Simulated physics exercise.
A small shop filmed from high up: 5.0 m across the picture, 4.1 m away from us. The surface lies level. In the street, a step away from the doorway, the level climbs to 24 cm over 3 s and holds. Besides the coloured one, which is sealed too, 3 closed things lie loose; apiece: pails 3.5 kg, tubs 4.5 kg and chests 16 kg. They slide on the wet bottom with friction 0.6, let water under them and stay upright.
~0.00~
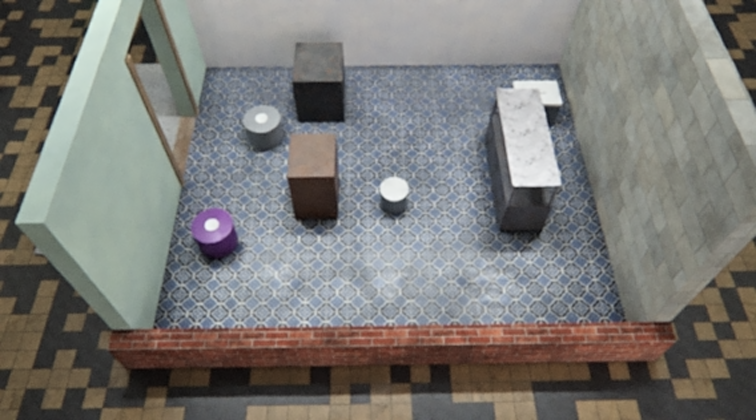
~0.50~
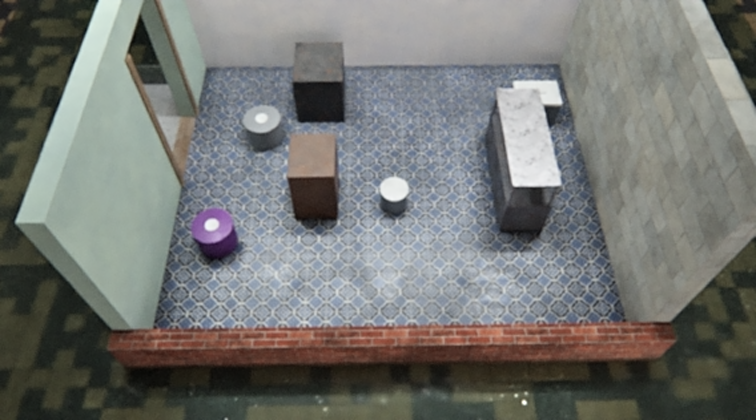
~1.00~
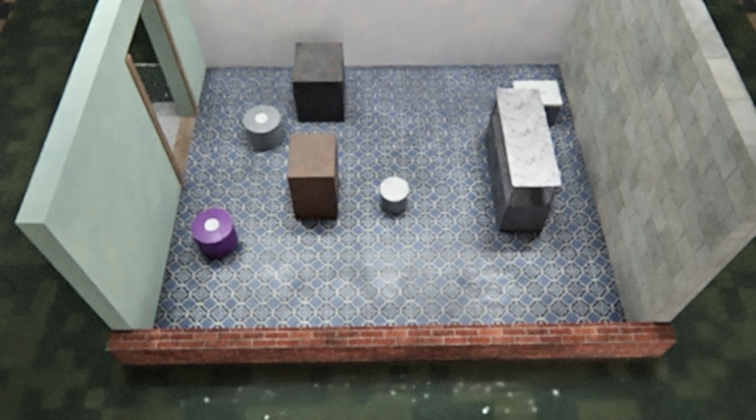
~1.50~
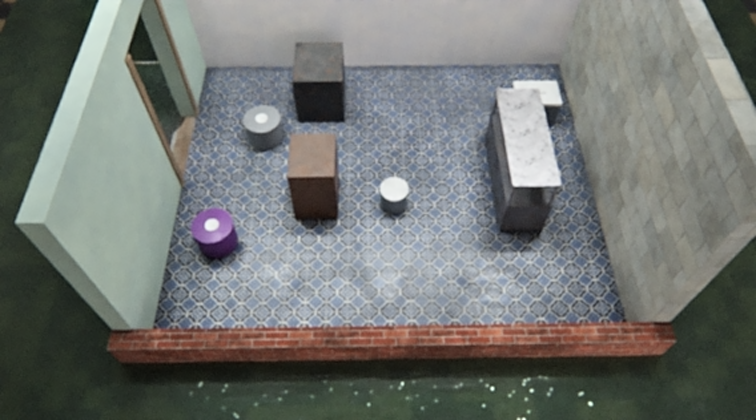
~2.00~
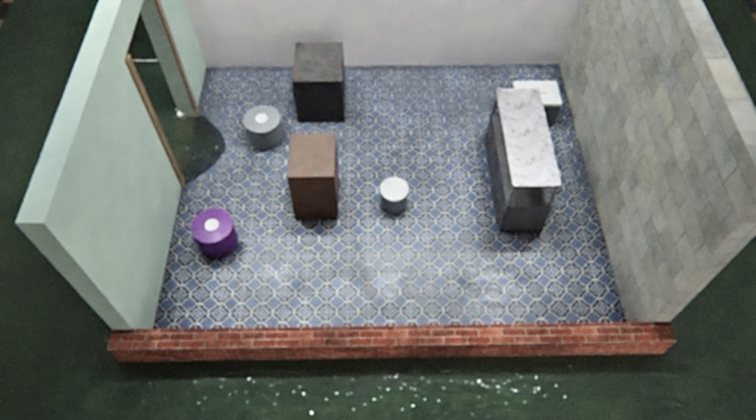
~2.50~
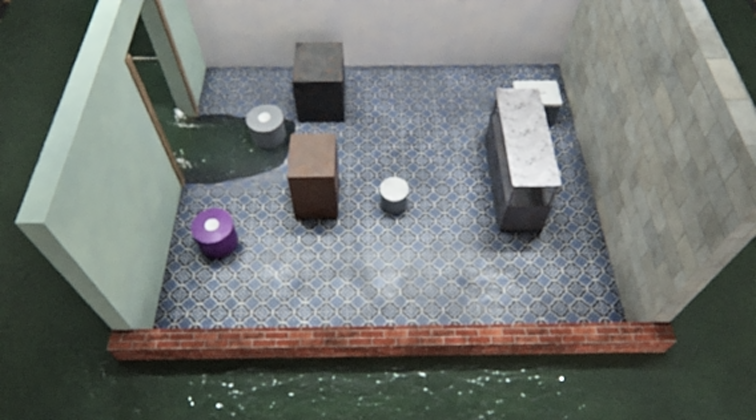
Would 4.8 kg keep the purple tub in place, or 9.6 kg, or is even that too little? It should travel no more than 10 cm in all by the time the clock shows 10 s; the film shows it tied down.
Verdict: Only the larger load is enough.
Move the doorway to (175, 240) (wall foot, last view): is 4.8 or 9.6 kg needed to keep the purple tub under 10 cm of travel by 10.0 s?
In that case neither weight holds it.
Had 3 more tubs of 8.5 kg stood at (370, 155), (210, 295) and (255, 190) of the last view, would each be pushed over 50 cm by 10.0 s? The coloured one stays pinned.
In turn: Over, less, over.
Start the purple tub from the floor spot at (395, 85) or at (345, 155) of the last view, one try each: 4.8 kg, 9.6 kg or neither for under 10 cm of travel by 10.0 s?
In turn: Neither holds; neither is enough.
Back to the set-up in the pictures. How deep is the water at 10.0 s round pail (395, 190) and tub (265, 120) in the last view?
About 6 and 10 cm.
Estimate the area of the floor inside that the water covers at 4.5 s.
Roughly 9.0 m2.
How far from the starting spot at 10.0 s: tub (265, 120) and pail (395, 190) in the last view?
In that order: 400 cm, 80 cm.
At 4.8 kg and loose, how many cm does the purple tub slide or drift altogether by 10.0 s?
Some 30 cm in all.
After 3.5 s the purple tub would be 0 cm from its start with 4.8 kg and 0 cm from its start with 9.6 kg; 0 cm of water round it then.
After 4.5 s the purple tub would be 0 cm from its start with 4.8 kg and 0 cm from its start with 9.6 kg; 1 cm of water round it then.
After 7.0 s the purple tub would be 0 cm from its start with 4.8 kg and 0 cm from its start with 9.6 kg; 2 cm of water round it then.
After 10.0 s the purple tub would be 26 cm from its start with 4.8 kg and 0 cm from its start with 9.6 kg; 5 cm of water round it then.
